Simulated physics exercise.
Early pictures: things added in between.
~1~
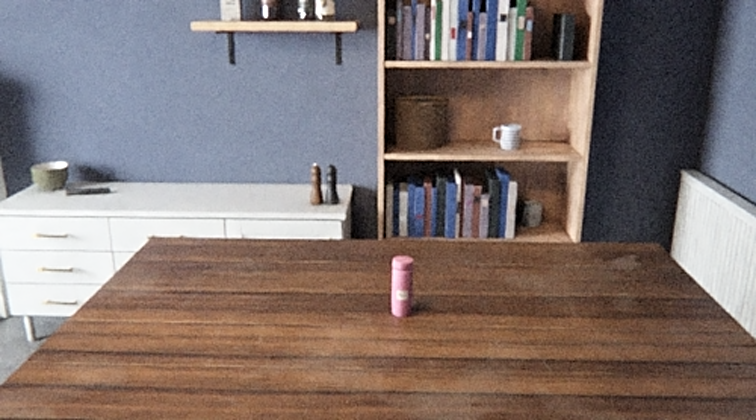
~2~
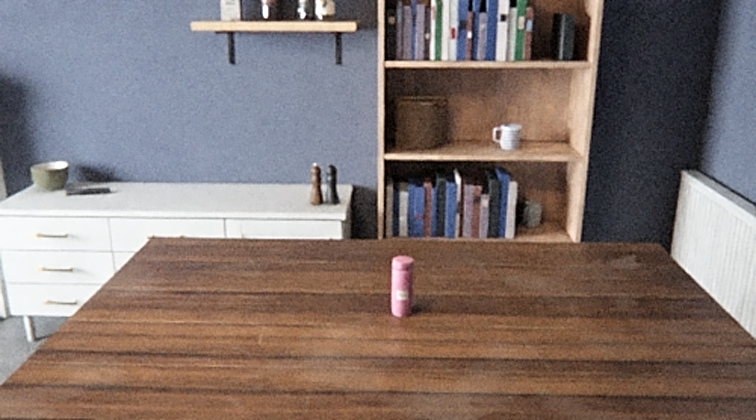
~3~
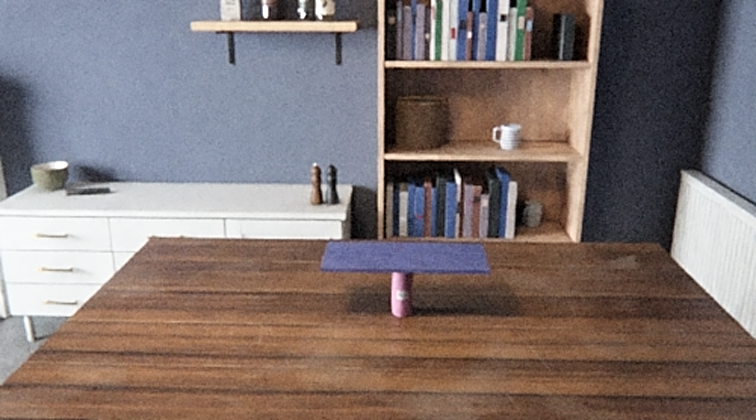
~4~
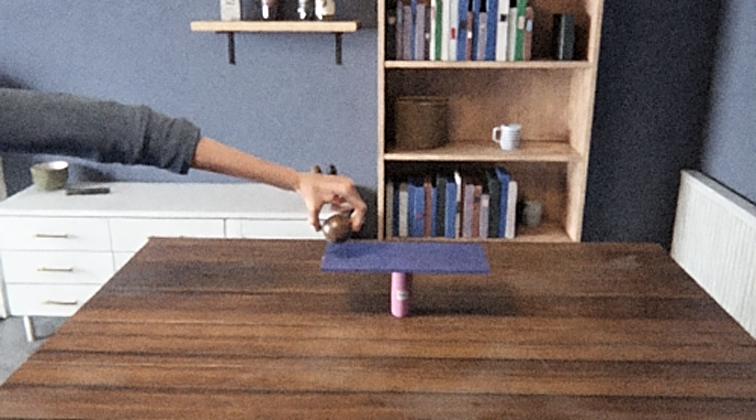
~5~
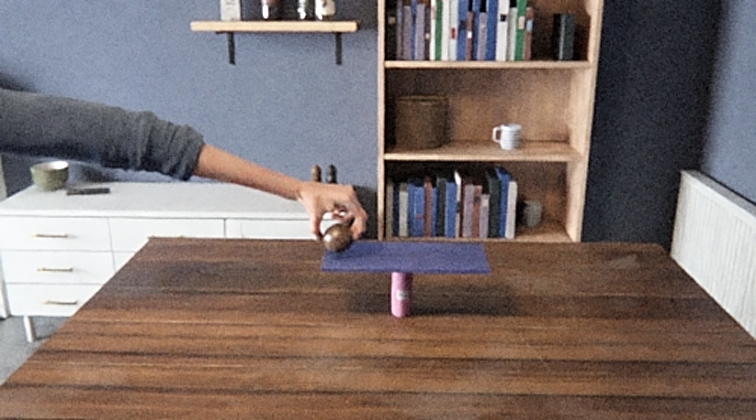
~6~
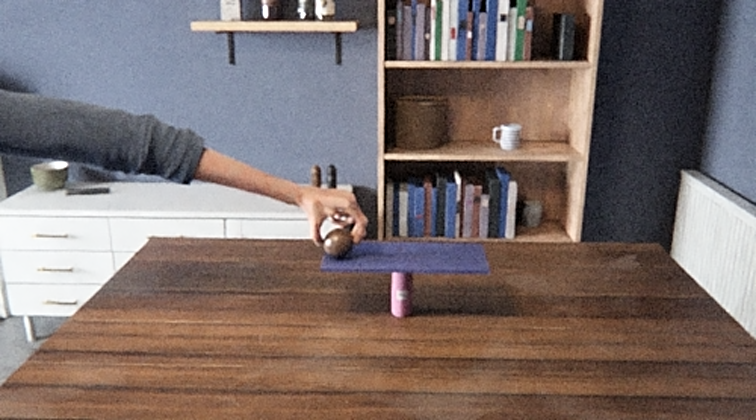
On a dark wooden table, a small pink shaker stands alone before a bookcase and a white sideboard. A flat purple board then appears across its top, and a hand reaches in from the left, lowering a round brown onion onto the board's left end and keeping hold of it.
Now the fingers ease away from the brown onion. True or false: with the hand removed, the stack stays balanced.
False.
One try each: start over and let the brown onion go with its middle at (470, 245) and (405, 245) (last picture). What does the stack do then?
Well, the first time it goes over, and the second time it stays put.
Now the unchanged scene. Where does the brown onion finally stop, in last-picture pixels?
Around (283, 305).
Then, 0.50 s later than the last frame, brown onion now fallen; blue board tilted by 42°.
Then, 0.60 s later than the last frame, blue board tilted by 36°; pink shaker tilted by 16°.
Then, 0.70 s later than the last frame, blue board now fallen; pink shaker on its side.
When it is over, fallen, pink shaker, brown onion and blue board. End places, in pixels of the last picture, brown onion near (283, 305). The stack comes apart.
